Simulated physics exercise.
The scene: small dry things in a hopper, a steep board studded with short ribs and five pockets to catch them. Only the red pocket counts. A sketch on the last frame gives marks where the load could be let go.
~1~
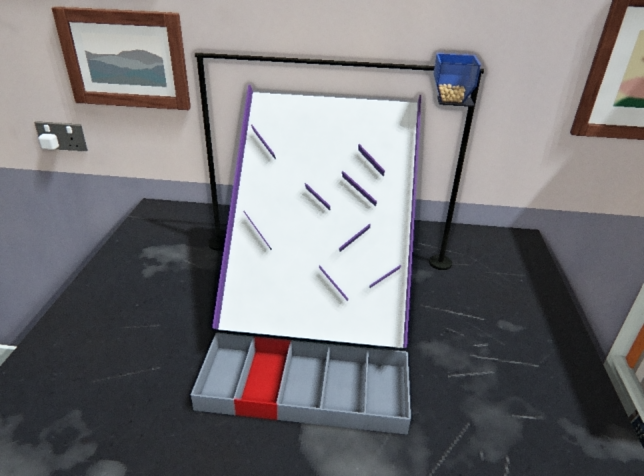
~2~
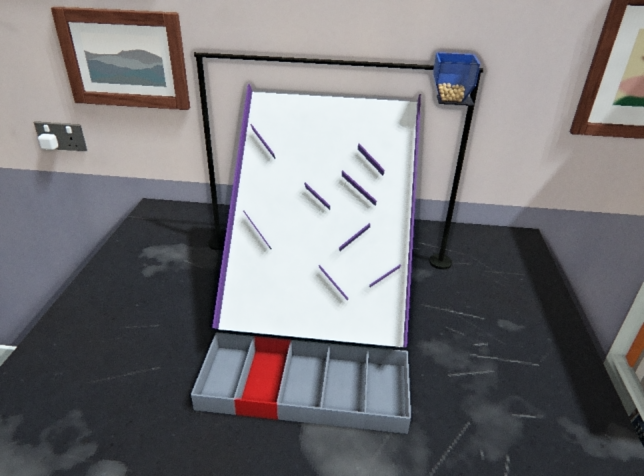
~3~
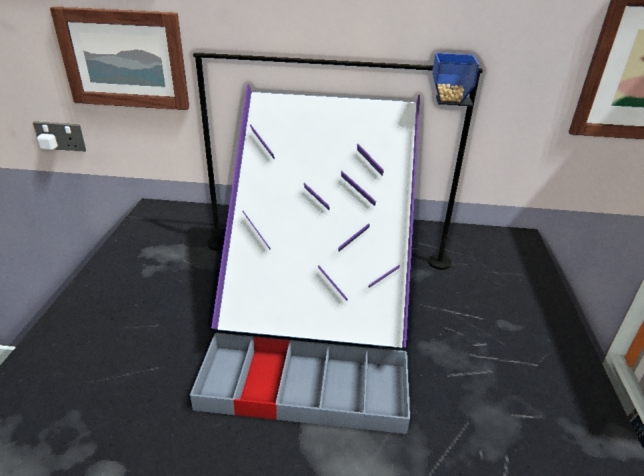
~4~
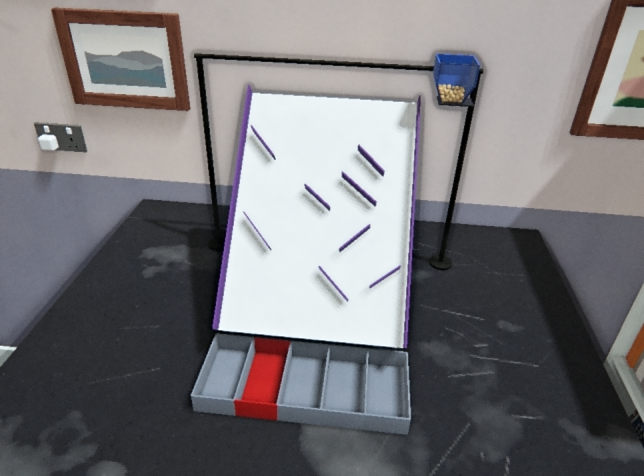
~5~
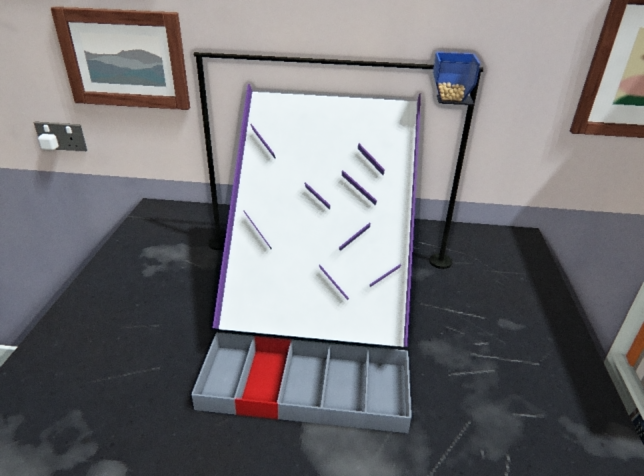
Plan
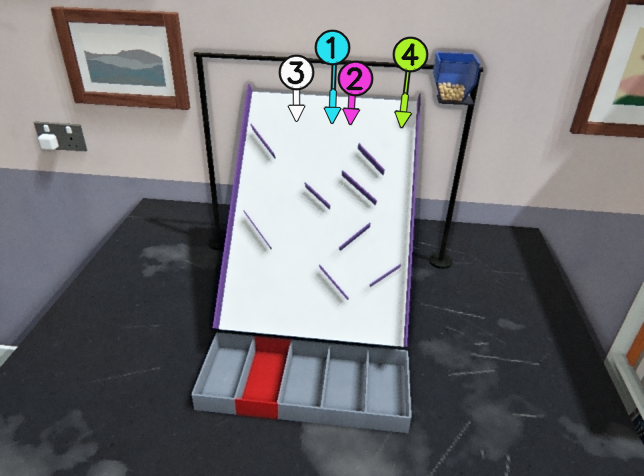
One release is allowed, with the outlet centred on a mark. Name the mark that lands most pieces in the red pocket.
I would pick mark 3.
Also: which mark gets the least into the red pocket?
4 it is.
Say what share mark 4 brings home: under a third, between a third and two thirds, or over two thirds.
Under a third.
On the marked copy, mark 1 meets the board at (332, 117); mark 2 meets the board at (350, 118); mark 3 meets the board at (296, 115); mark 4 meets the board at (402, 121).
With 1, roughly a quarter in the red pocket, the larger part in other pockets.
With 2, roughly a quarter in the red pocket, the larger part in other pockets.
With 3, roughly half in the red pocket, roughly half in other pockets, just a few outside the box.
With 4, not one piece in the red pocket, almost all in other pockets.
